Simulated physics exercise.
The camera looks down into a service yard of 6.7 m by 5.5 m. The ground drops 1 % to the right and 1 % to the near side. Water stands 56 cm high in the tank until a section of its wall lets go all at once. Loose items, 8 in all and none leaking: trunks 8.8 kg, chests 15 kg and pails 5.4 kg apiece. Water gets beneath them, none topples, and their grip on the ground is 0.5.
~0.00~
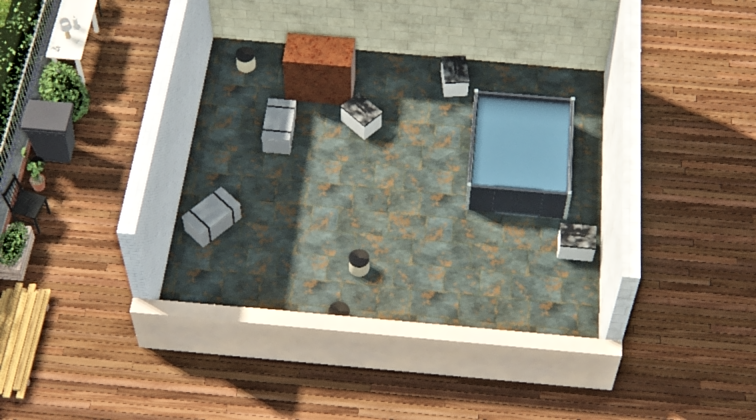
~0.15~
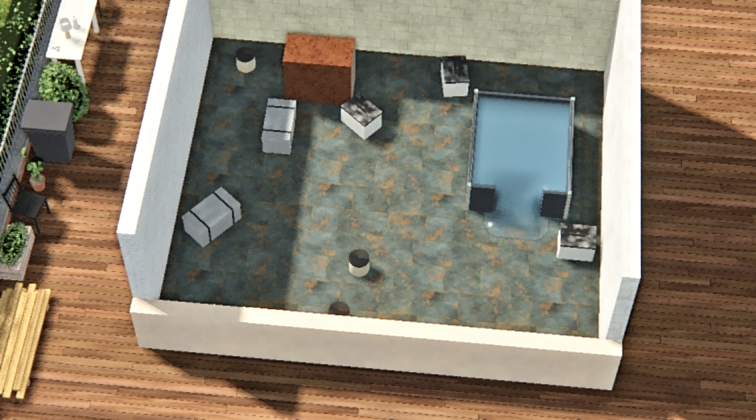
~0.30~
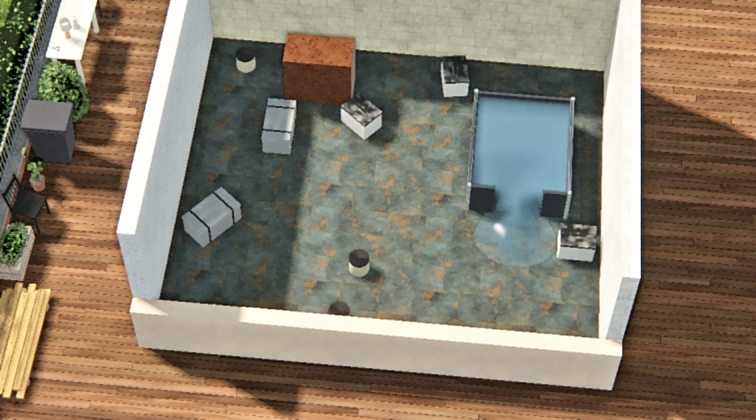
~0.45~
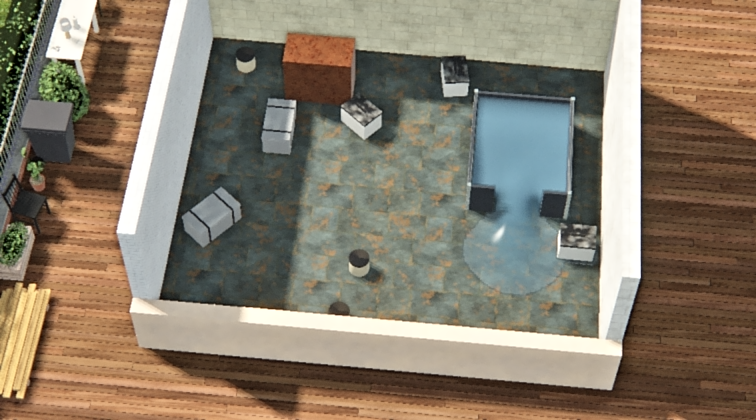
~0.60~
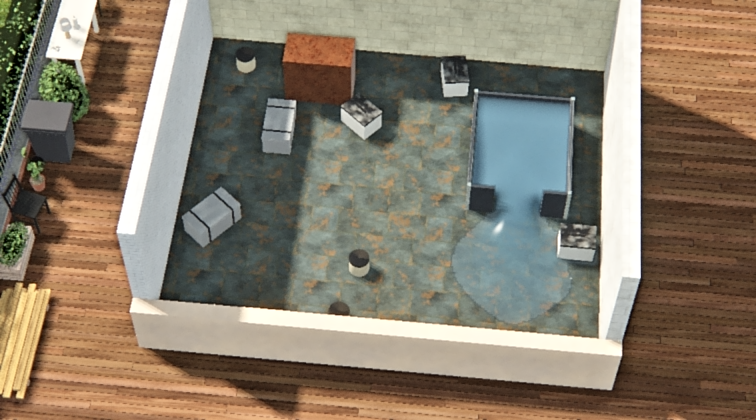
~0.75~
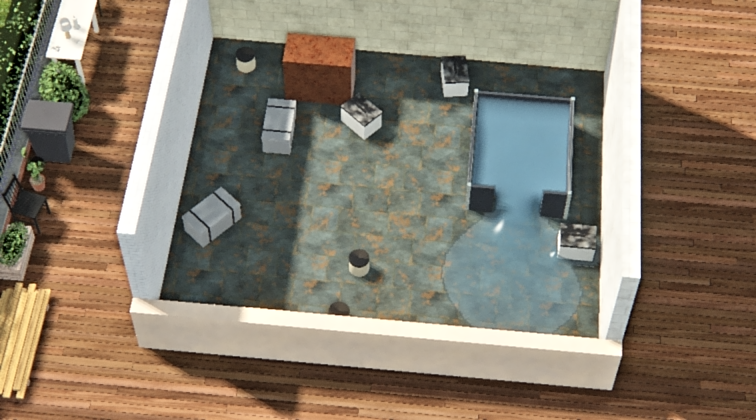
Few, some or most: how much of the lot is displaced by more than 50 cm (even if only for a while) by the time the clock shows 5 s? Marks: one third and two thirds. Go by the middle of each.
That comes to not even a third.
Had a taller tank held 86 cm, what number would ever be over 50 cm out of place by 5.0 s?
Then 4.
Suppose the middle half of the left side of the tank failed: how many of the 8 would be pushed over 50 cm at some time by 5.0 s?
In that case 4 of them.
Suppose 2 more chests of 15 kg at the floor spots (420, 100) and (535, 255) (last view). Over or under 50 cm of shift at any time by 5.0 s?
In that order: Less, past it.
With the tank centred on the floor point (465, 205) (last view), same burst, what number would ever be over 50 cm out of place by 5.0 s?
In that case 2 of them.
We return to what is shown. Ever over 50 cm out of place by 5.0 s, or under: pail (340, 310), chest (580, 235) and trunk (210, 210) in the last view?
In turn: More, over, short of it.
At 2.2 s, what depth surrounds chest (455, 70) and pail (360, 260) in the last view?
Roughly 0 and 1 cm.
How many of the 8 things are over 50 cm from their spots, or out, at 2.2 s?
I count 0.
After 1.1 s 0 of 8 are over 50 cm from their spots; 0 afloat.
After 2.2 s 0 of 8 are over 50 cm from their spots; 0 afloat.
After 3.5 s 1 of 8 are over 50 cm from their spots; 0 afloat.
After 5.0 s 2 of 8 are over 50 cm from their spots, and 2 have been at some point; 0 afloat.
